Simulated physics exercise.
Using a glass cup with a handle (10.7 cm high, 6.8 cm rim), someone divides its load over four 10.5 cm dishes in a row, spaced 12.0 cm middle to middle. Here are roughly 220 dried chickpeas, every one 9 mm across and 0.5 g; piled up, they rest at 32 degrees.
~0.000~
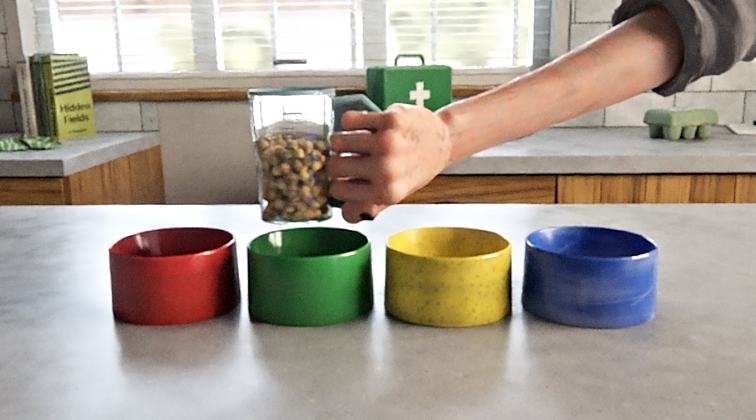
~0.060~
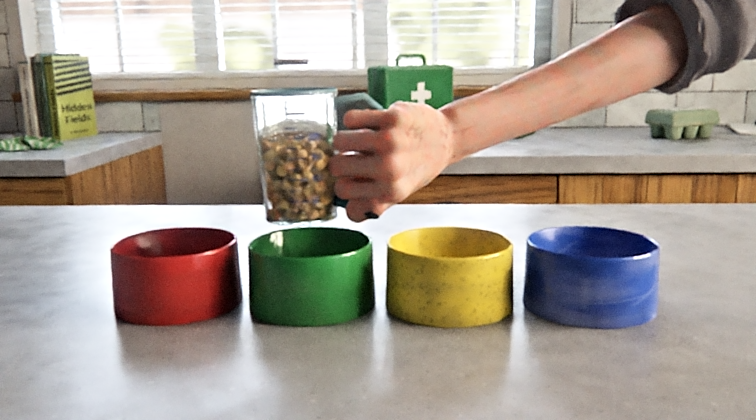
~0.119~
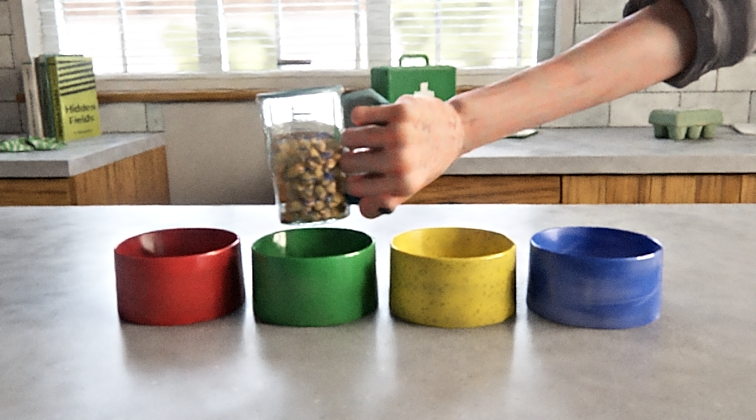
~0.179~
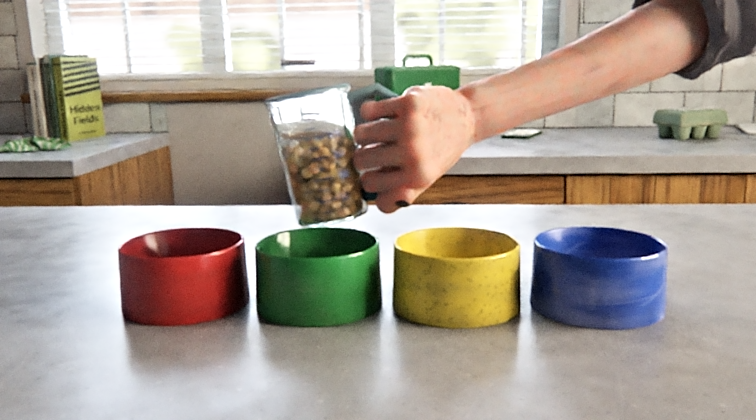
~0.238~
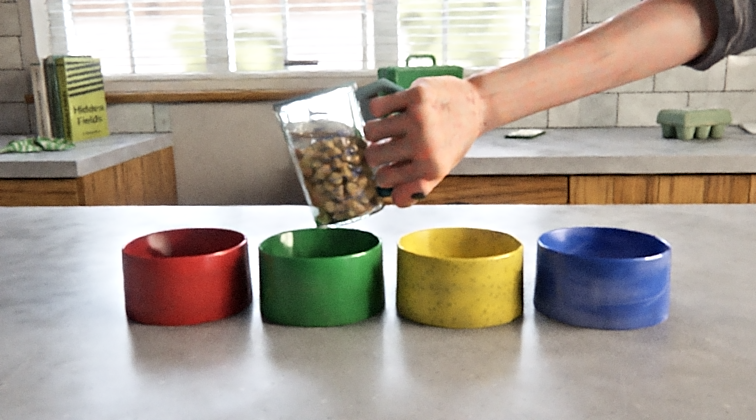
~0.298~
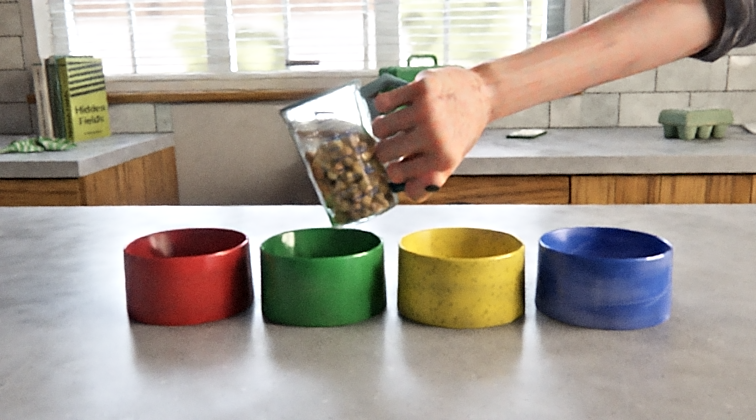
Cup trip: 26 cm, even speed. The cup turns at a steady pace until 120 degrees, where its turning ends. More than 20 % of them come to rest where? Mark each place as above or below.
Marks: Red dish below, blue dish below, green dish below, yellow dish above, counter below.
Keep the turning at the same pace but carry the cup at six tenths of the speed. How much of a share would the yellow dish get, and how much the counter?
Yellow: 20; counter: 30.
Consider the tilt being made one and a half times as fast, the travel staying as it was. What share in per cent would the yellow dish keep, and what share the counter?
That gives yellow 60 with 20 for the counter.
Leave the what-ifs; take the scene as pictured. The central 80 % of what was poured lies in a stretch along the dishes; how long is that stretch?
Roughly 6 centimetres.
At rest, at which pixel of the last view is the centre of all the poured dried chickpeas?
Centre at rest: Approx. (469, 285) px.
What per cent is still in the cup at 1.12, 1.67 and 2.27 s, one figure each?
First 100, then 30, then 0 per cent.
After 1.12 s, tilt 89 degrees; cup holds 100 %.
Then, at 1.67 s, tilt 120 degrees; cup holds 30 %, yellow 70 %.
After 2.27 s, tilt 120 degrees; cup holds 0 %, yellow 95 %.
By 2.6 s all is still; red 0 %, blue 0 %, green 0 %, yellow 95 %, counter 5 %.
